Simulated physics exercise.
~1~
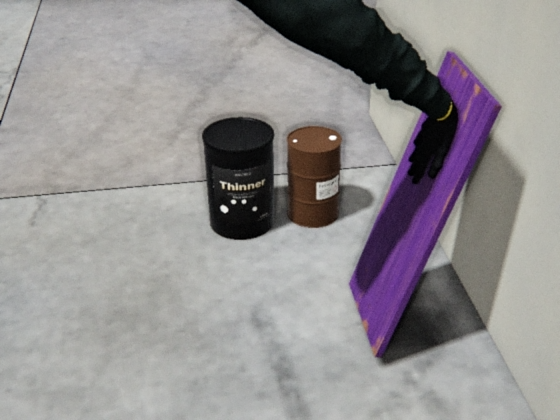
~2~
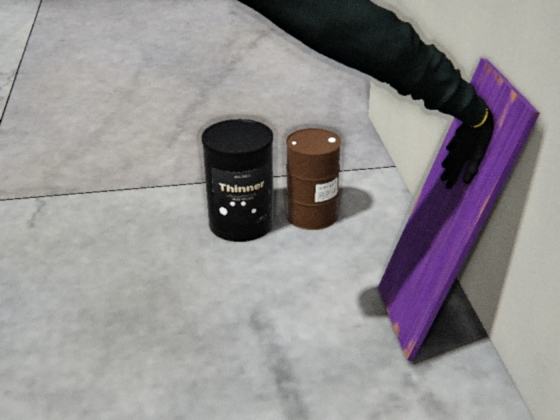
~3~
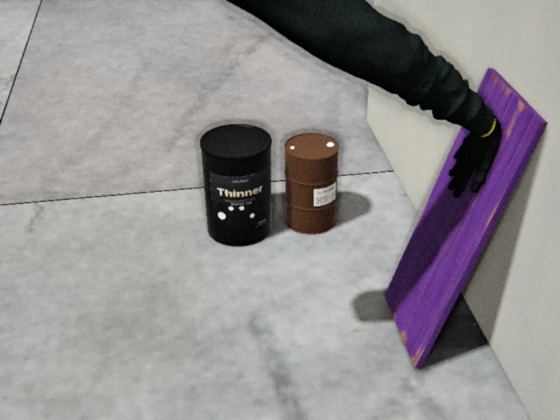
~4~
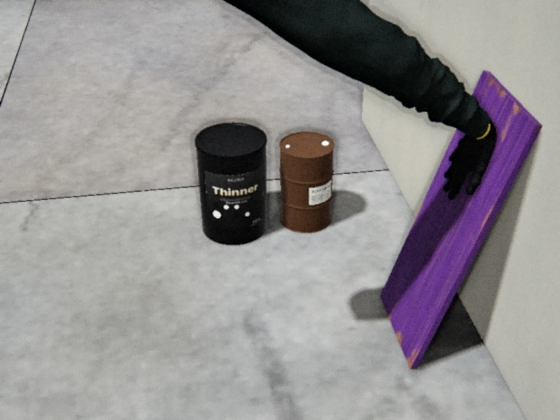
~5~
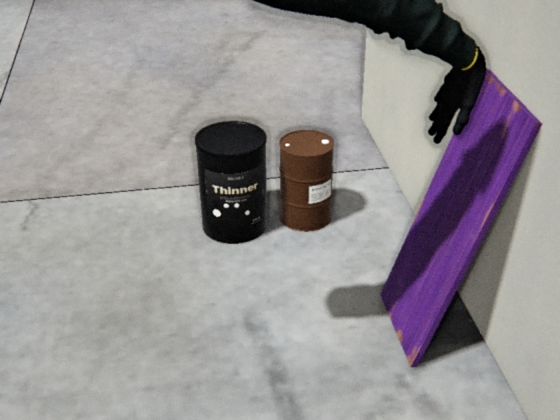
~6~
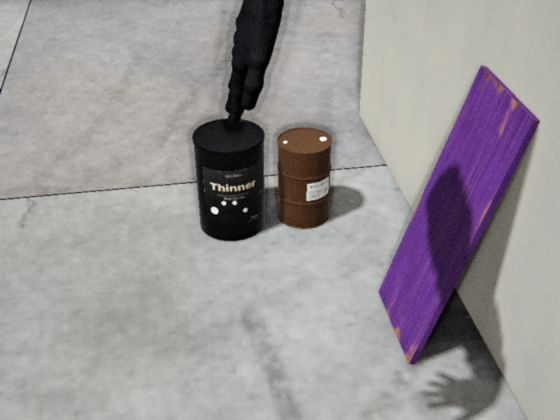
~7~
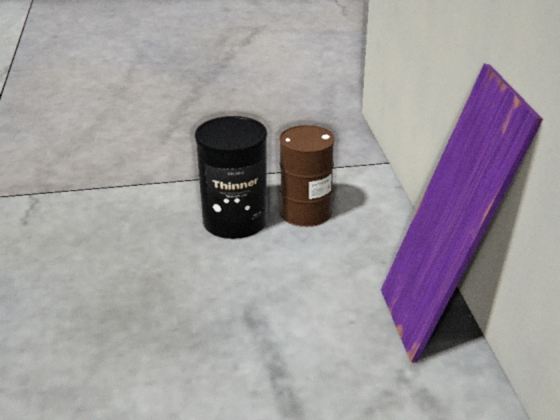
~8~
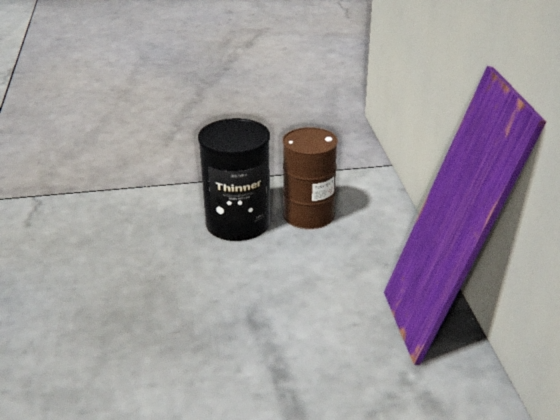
A bare pale wall meets a grey floor marked with dark seams, seen from above by a slightly swaying camera. A black pail labelled Thinner and a smaller brown canister stand side by side near the middle, while a dark-sleeved, black-gloved hand holds a purple board at the right. The hand moves the board a little to the right, leaning it against the wall, and keeps hold of it briefly. It then lets go and draws back past the pail and out of view. The board stays leaning on the wall, and the pail and canister remain standing in place.
